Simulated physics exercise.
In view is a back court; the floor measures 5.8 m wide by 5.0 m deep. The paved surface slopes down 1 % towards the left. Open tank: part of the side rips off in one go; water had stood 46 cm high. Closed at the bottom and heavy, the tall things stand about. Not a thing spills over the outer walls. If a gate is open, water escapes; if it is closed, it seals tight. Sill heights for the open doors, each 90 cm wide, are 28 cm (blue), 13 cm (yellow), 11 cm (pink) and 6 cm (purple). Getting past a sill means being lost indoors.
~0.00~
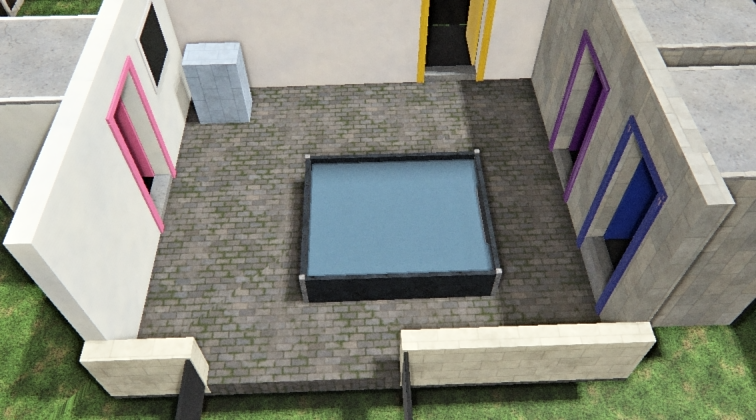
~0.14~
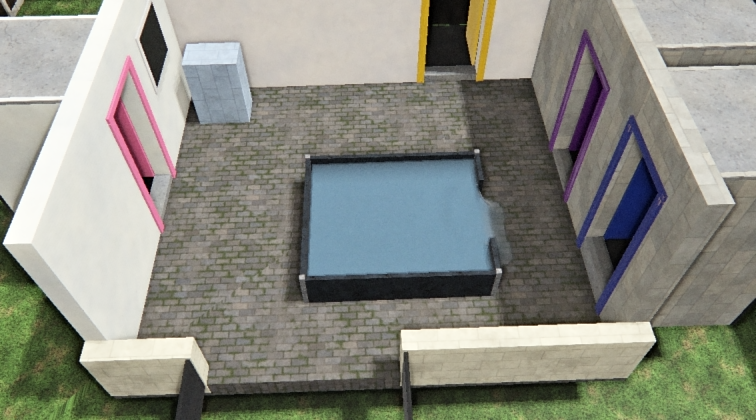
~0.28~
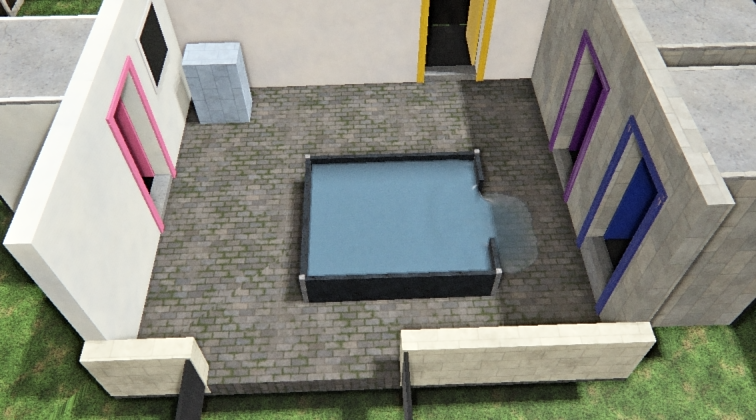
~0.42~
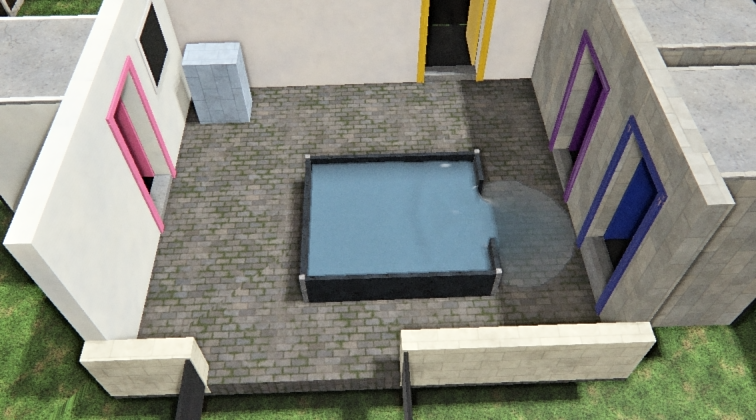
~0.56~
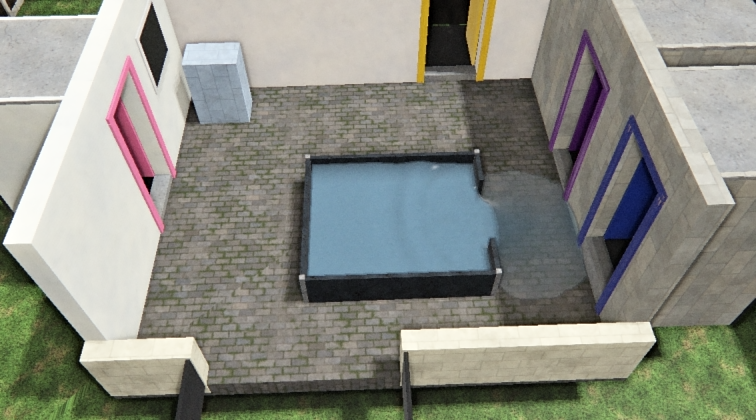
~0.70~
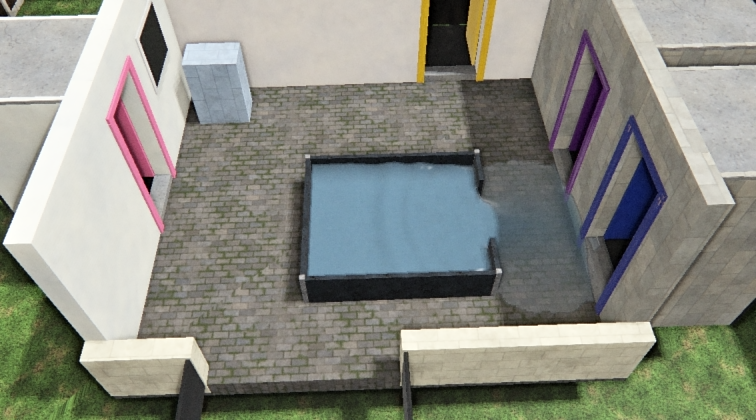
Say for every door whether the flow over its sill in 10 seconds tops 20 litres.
At the end, at the blue door the amount will not overshoot the limit; at the yellow door the amount will not overshoot the limit; at the pink door the amount will not overshoot the limit; at the purple door the amount will overshoot the limit.
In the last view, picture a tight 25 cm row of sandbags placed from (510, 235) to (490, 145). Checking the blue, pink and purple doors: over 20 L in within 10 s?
Note - blue: Limit held; pink: Limit held; purple: Limit held.
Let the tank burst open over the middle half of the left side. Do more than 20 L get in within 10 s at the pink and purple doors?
Lab note: Vs limit, pink door limit exceeded; purple door inside limit.
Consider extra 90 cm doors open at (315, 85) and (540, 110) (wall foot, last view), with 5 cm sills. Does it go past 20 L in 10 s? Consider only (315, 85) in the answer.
At that door: Within the limit.
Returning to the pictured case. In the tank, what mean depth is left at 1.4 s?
The mean depth is around 36 cm.
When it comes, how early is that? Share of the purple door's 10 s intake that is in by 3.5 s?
Share: ~ 65 %.
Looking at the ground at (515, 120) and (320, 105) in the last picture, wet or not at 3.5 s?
In that order: Under water, still dry.
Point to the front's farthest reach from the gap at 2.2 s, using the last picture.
That's around (532, 85) in the last picture.
After 1.4 s water covers 15 % of the floor and is deepest (30 cm) near (573, 230); blue door 22 cm at the sill, 0 L in, yellow door not reached, pink door not reached, purple door 15 cm at the sill, 8 L in.
After 2.2 s water covers 25 % of the floor and is deepest (30 cm) near (560, 230); blue door 21 cm at the sill, 0 L in, yellow door not reached, pink door not reached, purple door 15 cm at the sill, 36 L in.
After 3.5 s water covers 40 % of the floor and is deepest (24 cm) near (603, 336); blue door 16 cm at the sill, 0 L in, yellow door 11 cm at the sill, 0 L in, pink door not reached, purple door 12 cm at the sill, 78 L in.
After 6.0 s water covers 80 % of the floor and is deepest (16 cm) near (607, 349); blue door 12 cm at the sill, 0 L in, yellow door 9 cm at the sill, 0 L in, pink door 3 cm at the sill, 0 L in, purple door 10 cm at the sill, 110 L in.
After 10.0 s water covers 95 % of the floor and is deepest (12 cm) near (168, 204); blue door 8 cm at the sill, 0 L in, yellow door 6 cm at the sill, 0 L in, pink door 11 cm at the sill, 0 L in, purple door 6 cm at the sill, 123 L in.
